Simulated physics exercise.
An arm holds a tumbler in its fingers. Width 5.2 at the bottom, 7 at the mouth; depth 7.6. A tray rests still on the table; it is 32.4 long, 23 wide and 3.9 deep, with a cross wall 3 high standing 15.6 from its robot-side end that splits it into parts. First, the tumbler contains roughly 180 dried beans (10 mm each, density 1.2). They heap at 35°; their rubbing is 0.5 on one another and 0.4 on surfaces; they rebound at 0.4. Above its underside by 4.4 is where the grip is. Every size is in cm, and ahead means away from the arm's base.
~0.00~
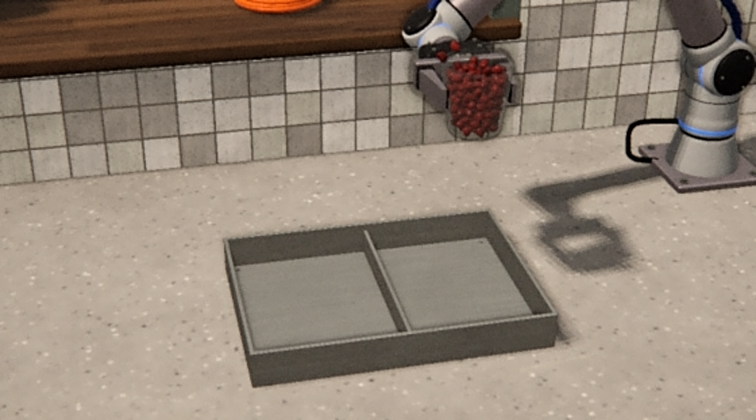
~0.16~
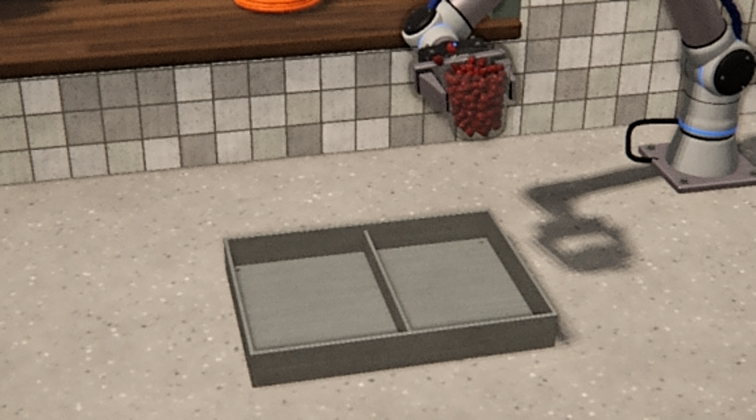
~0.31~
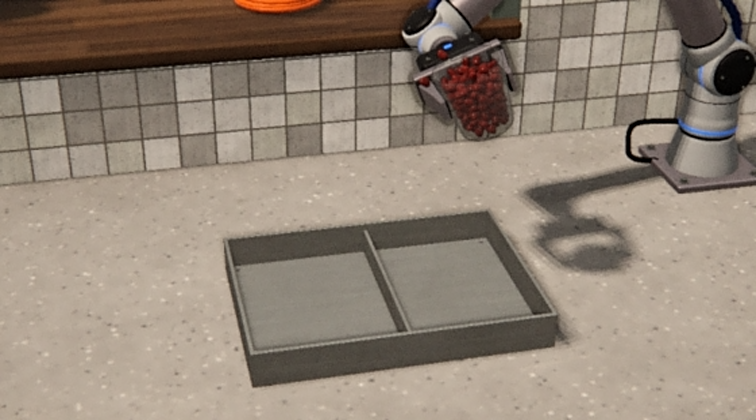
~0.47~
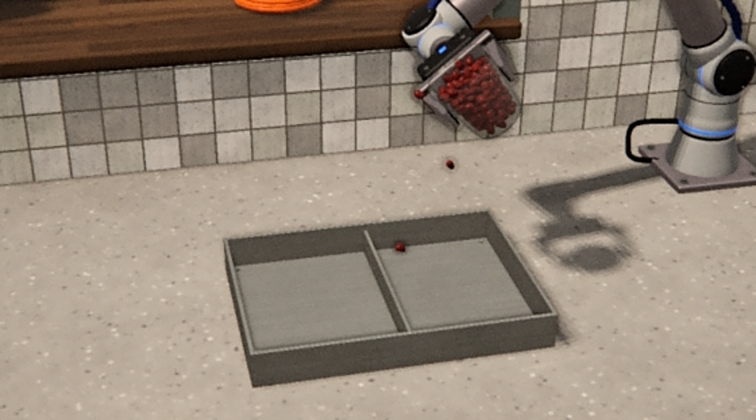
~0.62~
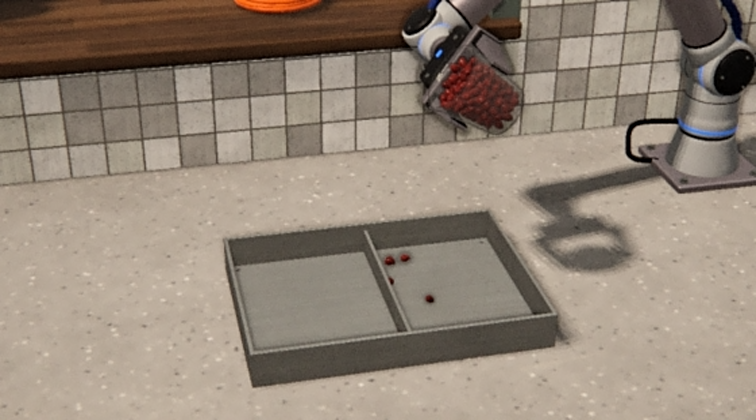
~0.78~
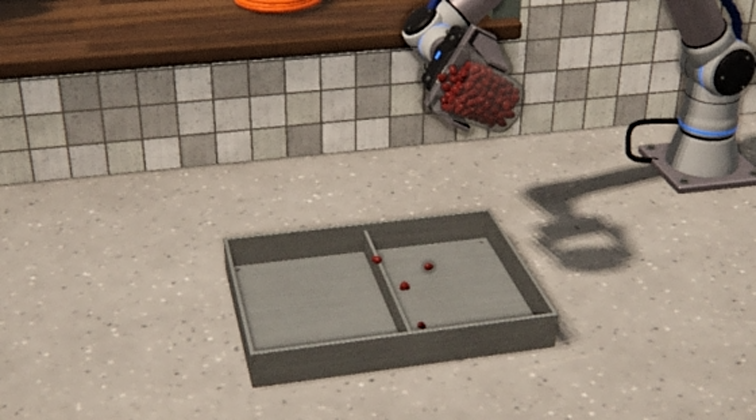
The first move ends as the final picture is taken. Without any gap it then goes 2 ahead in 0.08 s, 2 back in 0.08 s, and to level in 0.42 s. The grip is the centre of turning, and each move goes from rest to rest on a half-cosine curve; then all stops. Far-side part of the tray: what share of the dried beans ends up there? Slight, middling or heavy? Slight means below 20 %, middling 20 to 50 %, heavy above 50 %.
Slight.
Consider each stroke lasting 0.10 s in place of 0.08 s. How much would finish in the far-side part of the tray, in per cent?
5 %.
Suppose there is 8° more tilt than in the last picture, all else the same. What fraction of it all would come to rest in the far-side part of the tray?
About 15 percent.
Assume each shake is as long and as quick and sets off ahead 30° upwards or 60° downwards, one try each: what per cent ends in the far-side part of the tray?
Some 10 and 0 per cent.
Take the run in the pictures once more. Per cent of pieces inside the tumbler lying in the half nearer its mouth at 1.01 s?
Some 55 percent is in that half.
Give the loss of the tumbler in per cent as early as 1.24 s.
Around 15 % is out.
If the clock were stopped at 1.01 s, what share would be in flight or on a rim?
Estimated fraction: Near 10 %.
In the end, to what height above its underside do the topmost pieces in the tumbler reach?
I'd say close to 7.5 cm.
After 1.01 s, tilted 56° forward, highest piece 27 above the table; 162 in the tumbler, 3 in the robot-side part, 1 in the far-side part, 18 in flight or on a rim.
After 1.24 s, tilted 11° forward, highest piece 29 above the table; 159 in the tumbler, 12 in the far-side part, 11 in the robot-side part, 2 in flight or on a rim.
After 1.56 s, level, highest piece 29 above the table; 159 in the tumbler, 13 in the far-side part, 12 in the robot-side part.
After 2.61 s, level, highest piece 29 above the table; 159 in the tumbler, 13 in the far-side part, 12 in the robot-side part.
At rest, 159 in the tumbler, 13 in the far-side part, 12 in the robot-side part. That is 7 % in the far-side part of the tray.
